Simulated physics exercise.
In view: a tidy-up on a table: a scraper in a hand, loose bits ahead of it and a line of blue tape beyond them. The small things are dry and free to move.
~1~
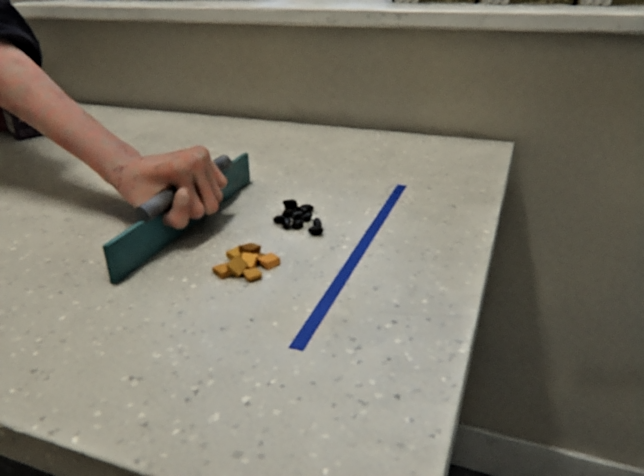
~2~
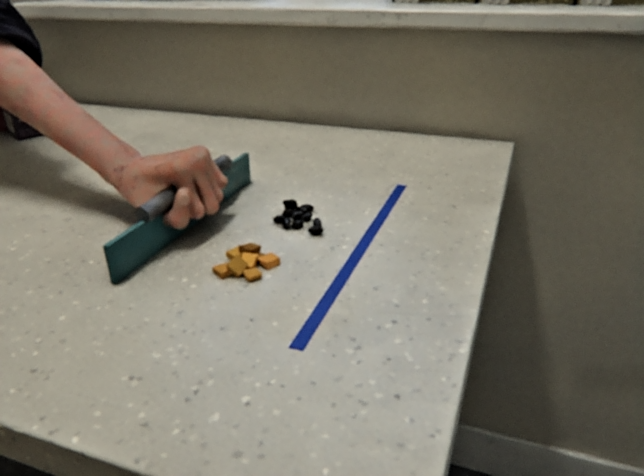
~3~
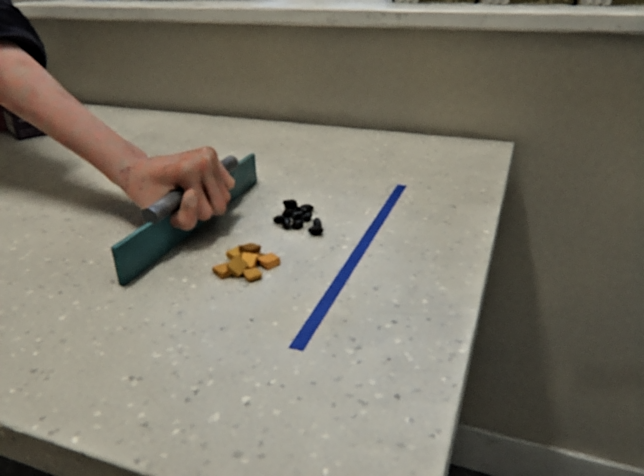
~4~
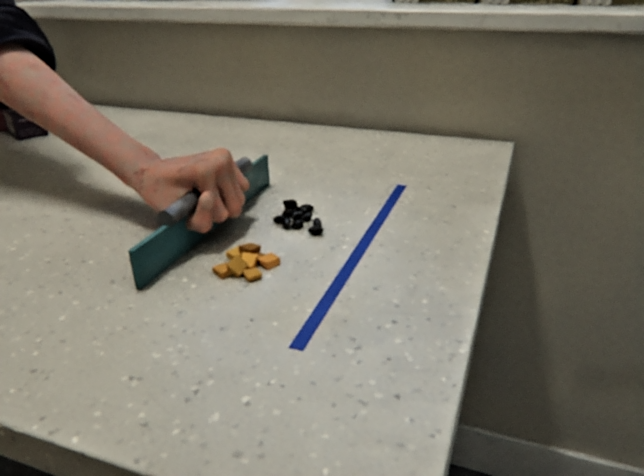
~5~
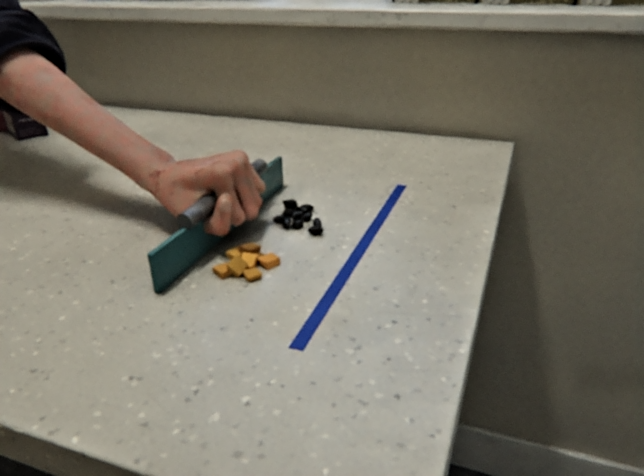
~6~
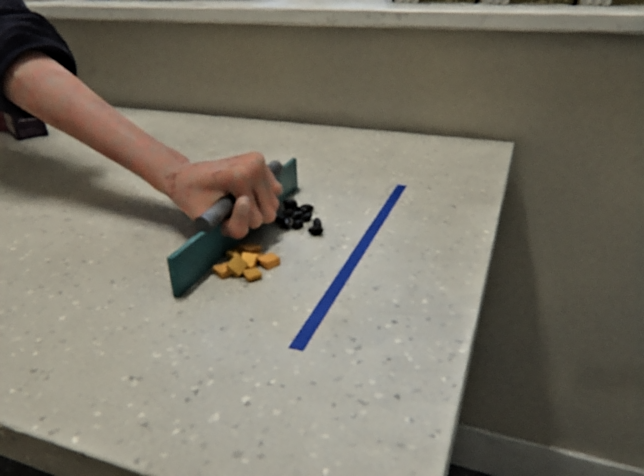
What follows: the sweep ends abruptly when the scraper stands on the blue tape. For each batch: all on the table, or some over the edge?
Near batch: It remains up there. Far batch: It remains up there.
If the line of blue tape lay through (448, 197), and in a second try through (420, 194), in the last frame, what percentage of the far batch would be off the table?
First some 0, then 0 per cent.
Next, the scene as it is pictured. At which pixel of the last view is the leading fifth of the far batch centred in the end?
Roughly at (404, 239).
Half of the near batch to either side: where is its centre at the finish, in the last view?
Roughly at (375, 280).
Then, 0.36 s on from there, scraper still moving, near (307, 207); near batch all on the table, its front near (334, 264); far batch all on the table, its front near (344, 229).
Then, 0.74 s on from there, scraper stopped at the blue tape; near batch all on the table, its front near (400, 270); far batch all on the table, its front near (409, 239).
Then, 1.02 s on from there, scraper stopped at the blue tape; near batch all on the table, its front near (400, 270); far batch all on the table, its front near (418, 240).
In the end, scraper stopped at the blue tape; near batch all on the table, its front near (400, 270); far batch all on the table, its front near (418, 240).
